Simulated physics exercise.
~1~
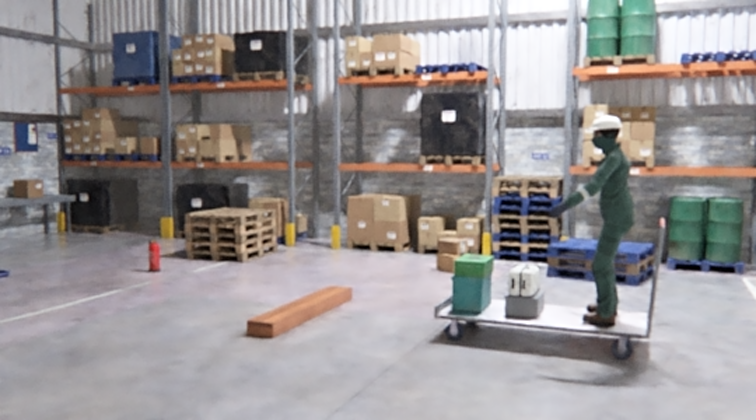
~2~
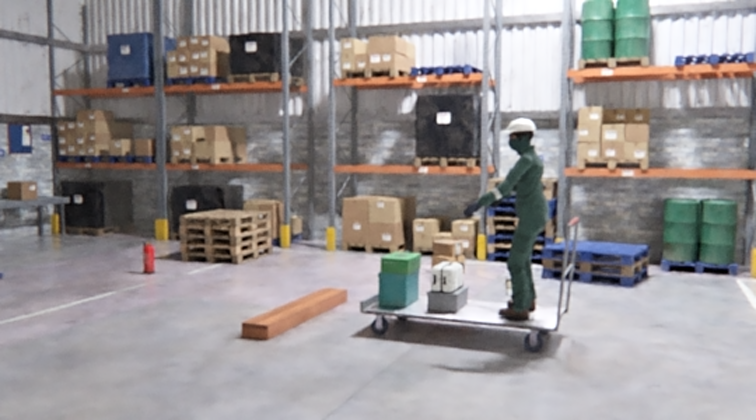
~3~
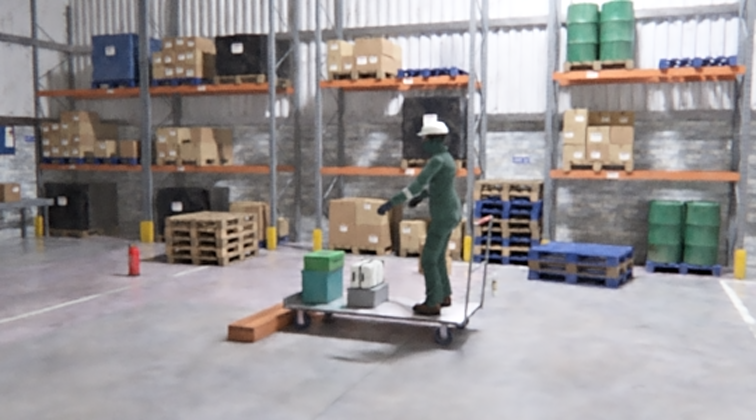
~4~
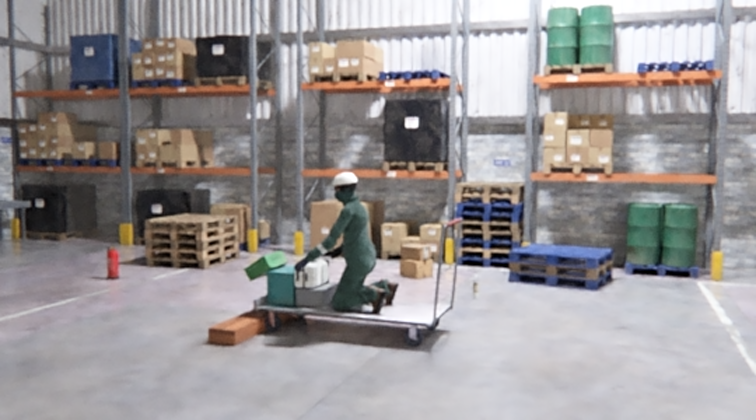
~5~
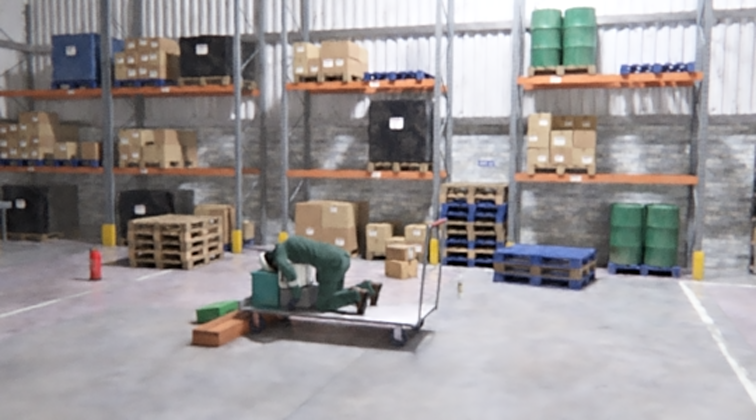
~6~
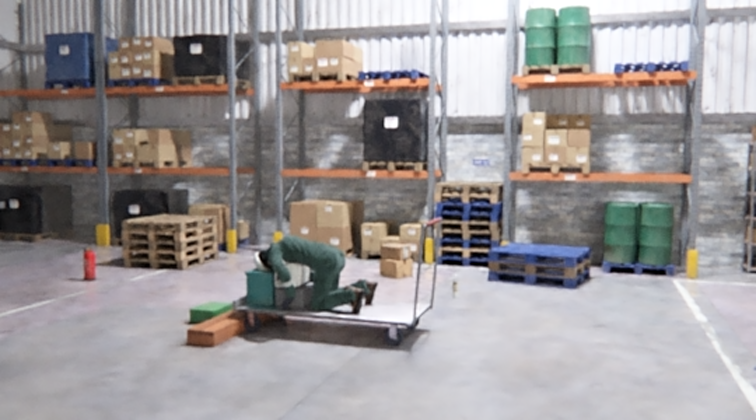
A flat cart carrying a standing figure in green and several boxes rolled left across a warehouse floor and stopped against a low kerb; the green box tumbled off the front, while the figure dropped to its knees and slumped over the remaining load.
